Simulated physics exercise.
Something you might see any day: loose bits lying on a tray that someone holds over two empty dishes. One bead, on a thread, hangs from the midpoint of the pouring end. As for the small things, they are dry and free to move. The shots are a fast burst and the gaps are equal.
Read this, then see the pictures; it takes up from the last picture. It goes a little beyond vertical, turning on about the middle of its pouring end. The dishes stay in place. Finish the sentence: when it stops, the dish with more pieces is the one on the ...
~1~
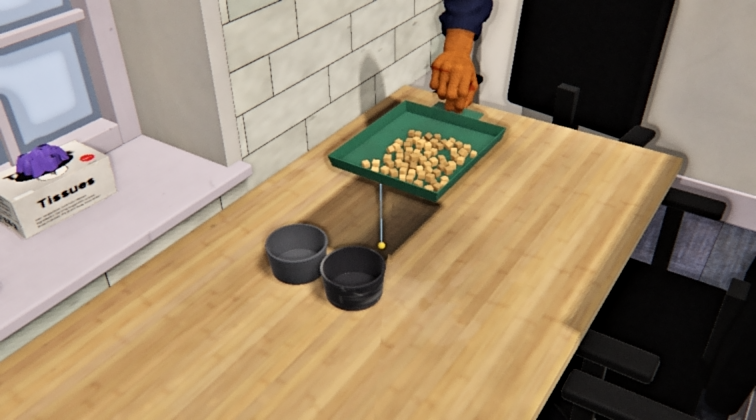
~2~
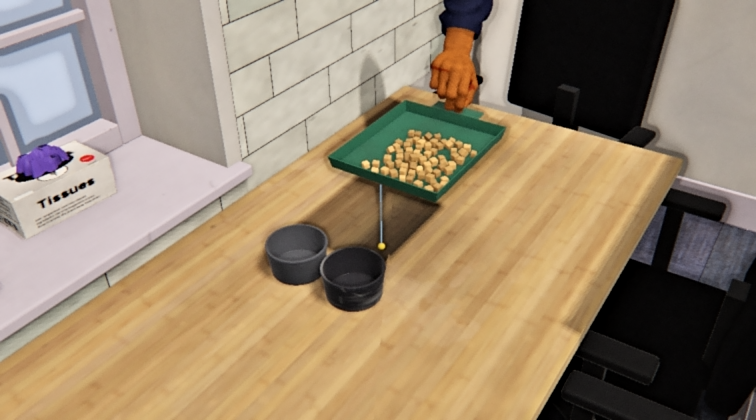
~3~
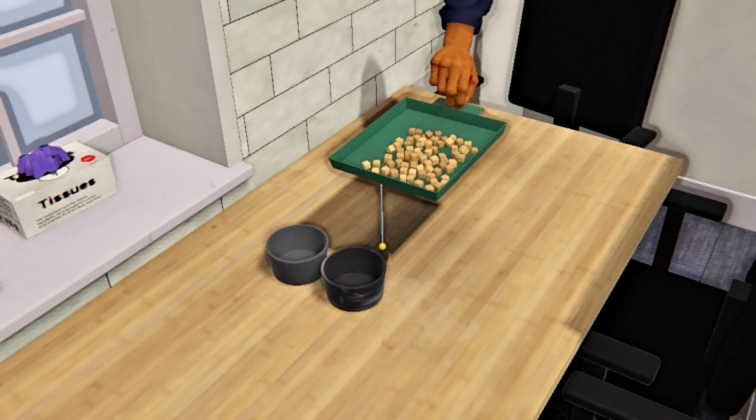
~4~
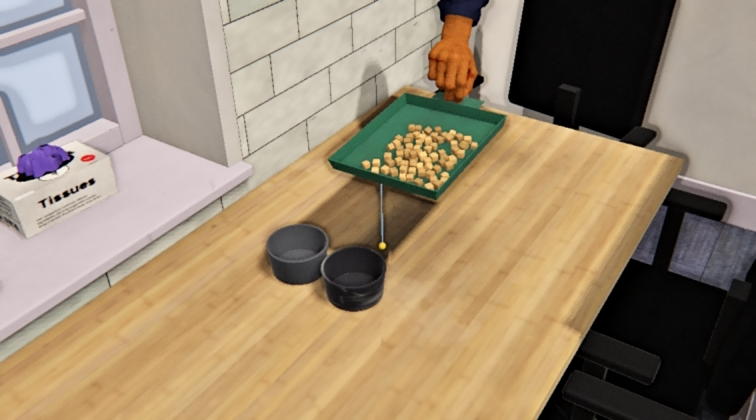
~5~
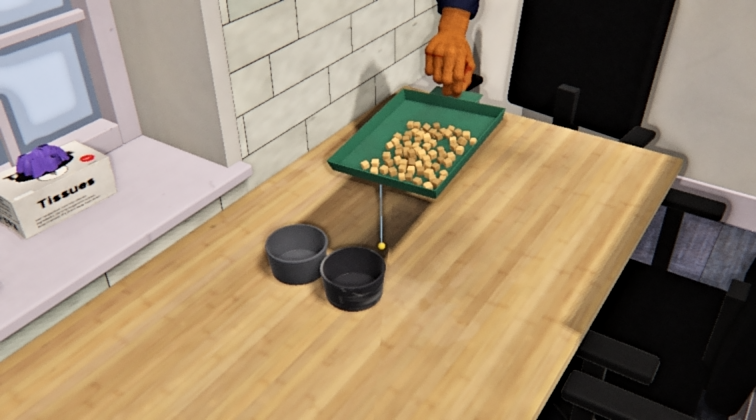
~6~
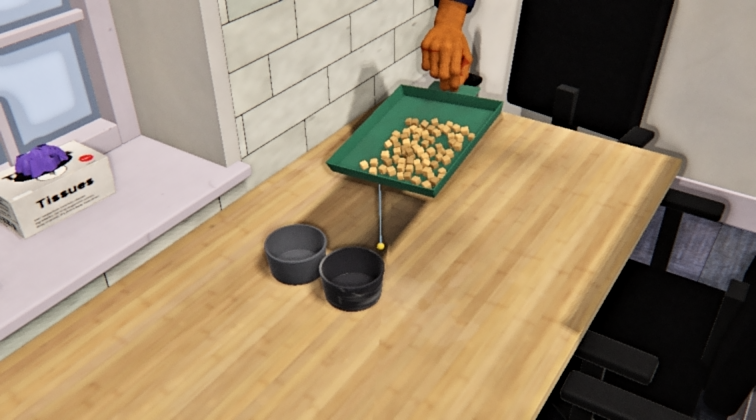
Right.
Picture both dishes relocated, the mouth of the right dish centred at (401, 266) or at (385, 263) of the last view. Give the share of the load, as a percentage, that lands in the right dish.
About 0 per cent, then about 10 per cent.
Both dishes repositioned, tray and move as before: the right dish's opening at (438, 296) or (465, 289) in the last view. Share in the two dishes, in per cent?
Well, you'd get about 20 per cent and then about 0 per cent.
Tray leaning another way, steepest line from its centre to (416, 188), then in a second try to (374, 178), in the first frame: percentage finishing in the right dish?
First heading roughly 10 %, second roughly 50 %.
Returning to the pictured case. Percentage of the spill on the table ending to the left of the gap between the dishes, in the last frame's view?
Close to 30 %.
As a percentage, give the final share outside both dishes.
It comes to 50 per cent or so.
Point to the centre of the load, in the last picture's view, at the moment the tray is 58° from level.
Its middle sits at about pixel (374, 160).
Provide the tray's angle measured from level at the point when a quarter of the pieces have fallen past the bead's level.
110°, roughly.
Shortly afterwards, tray tipped steeply; all but a few on the tray; only a few in the air.
Next, tray tipped right over; all but a few on the tray; only a few in the right dish; a little in the left dish.
Some moments later, tray tipped past a quarter turn; near half in the right dish; a little in the left dish; near half outside both.
In the end, tray tipped past a quarter turn; near half in the right dish; a little in the left dish; near half outside both.
